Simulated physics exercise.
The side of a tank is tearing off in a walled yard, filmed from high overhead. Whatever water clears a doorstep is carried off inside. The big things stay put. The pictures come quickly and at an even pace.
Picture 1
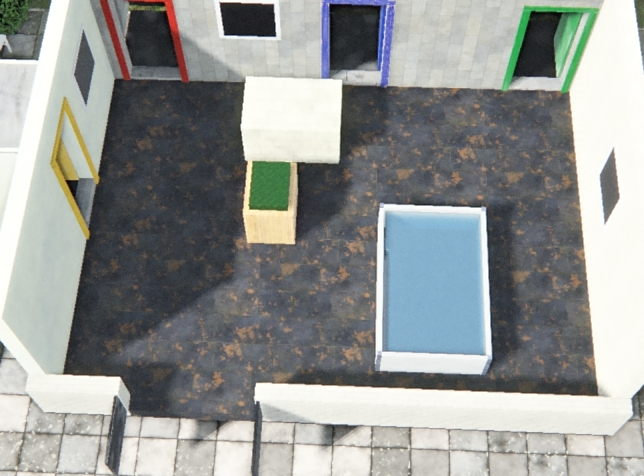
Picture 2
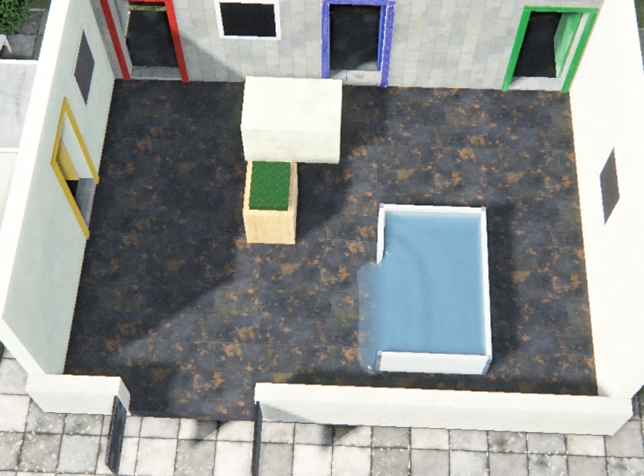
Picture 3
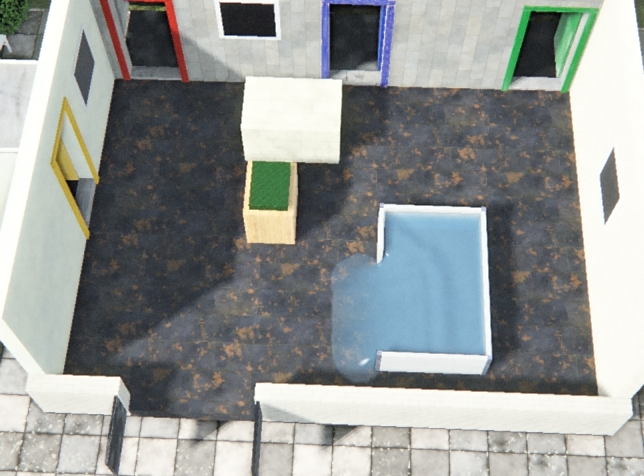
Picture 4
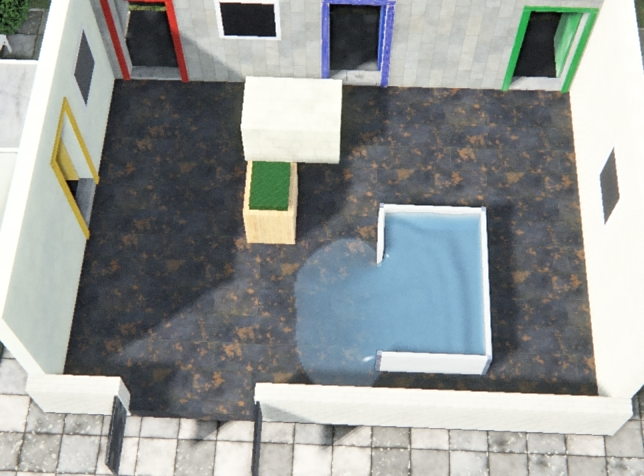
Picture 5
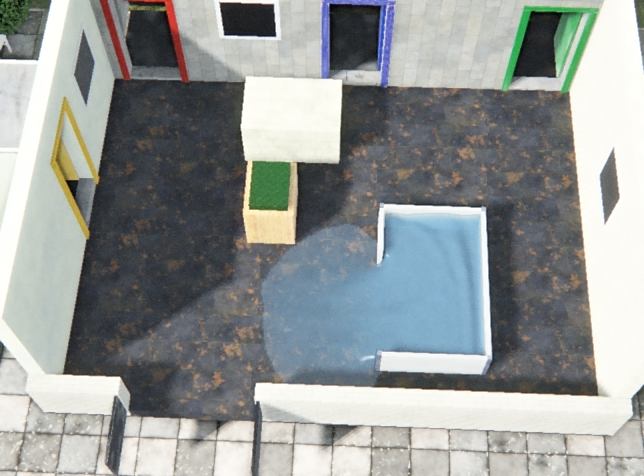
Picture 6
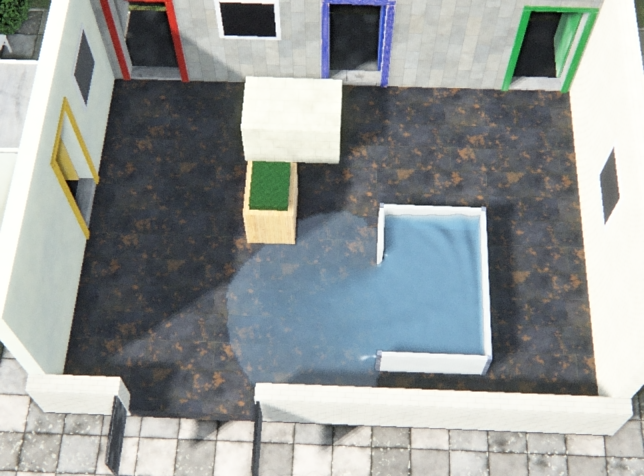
Water pours from the left side of a white tank and spreads across the dark floor.
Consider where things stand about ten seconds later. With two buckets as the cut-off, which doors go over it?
As I see it, the blue door does not go over two buckets; the yellow door does not go over two buckets; the green door does not go over two buckets; the red door goes over two buckets.
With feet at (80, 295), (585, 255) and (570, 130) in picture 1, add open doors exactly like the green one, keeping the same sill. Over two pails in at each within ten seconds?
In that order: Passes that mark, keeps below it, is under.
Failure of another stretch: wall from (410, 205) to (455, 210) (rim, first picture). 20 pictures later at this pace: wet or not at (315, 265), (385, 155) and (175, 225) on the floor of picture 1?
Untouched, submerged, untouched.
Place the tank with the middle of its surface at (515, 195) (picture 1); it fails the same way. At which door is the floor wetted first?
That is the blue one.
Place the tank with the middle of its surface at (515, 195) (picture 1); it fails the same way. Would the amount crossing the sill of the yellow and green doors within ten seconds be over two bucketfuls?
Yellow door stays within it, green door stays within it.
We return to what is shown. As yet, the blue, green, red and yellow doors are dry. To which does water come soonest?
The answer here is the one in yellow.
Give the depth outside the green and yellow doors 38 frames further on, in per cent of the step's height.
First around 0 percent, second around 50 percent.
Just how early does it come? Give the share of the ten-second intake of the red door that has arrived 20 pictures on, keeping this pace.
Roughly 0 percent.
A moment on, water covers 30 % of the floor; the blue door not reached, the yellow door not reached, the green door not reached, the red door not reached.
Next, water covers 35 % of the floor; the blue door not reached, the yellow door wet at the sill, nothing in, the green door not reached, the red door not reached.
Then, water covers 40 % of the floor; the blue door not reached, the yellow door wet at the sill, nothing in, the green door not reached, the red door not reached.
Later, water covers 55 % of the floor; the blue door not reached, the yellow door wet at the sill, nothing in, the green door not reached, the red door over two buckets in.
In the end, water covers 70 % of the floor; the blue door wet at the sill, nothing in, the yellow door wet at the sill, nothing in, the green door wet at the sill, nothing in, the red door far over two buckets in.
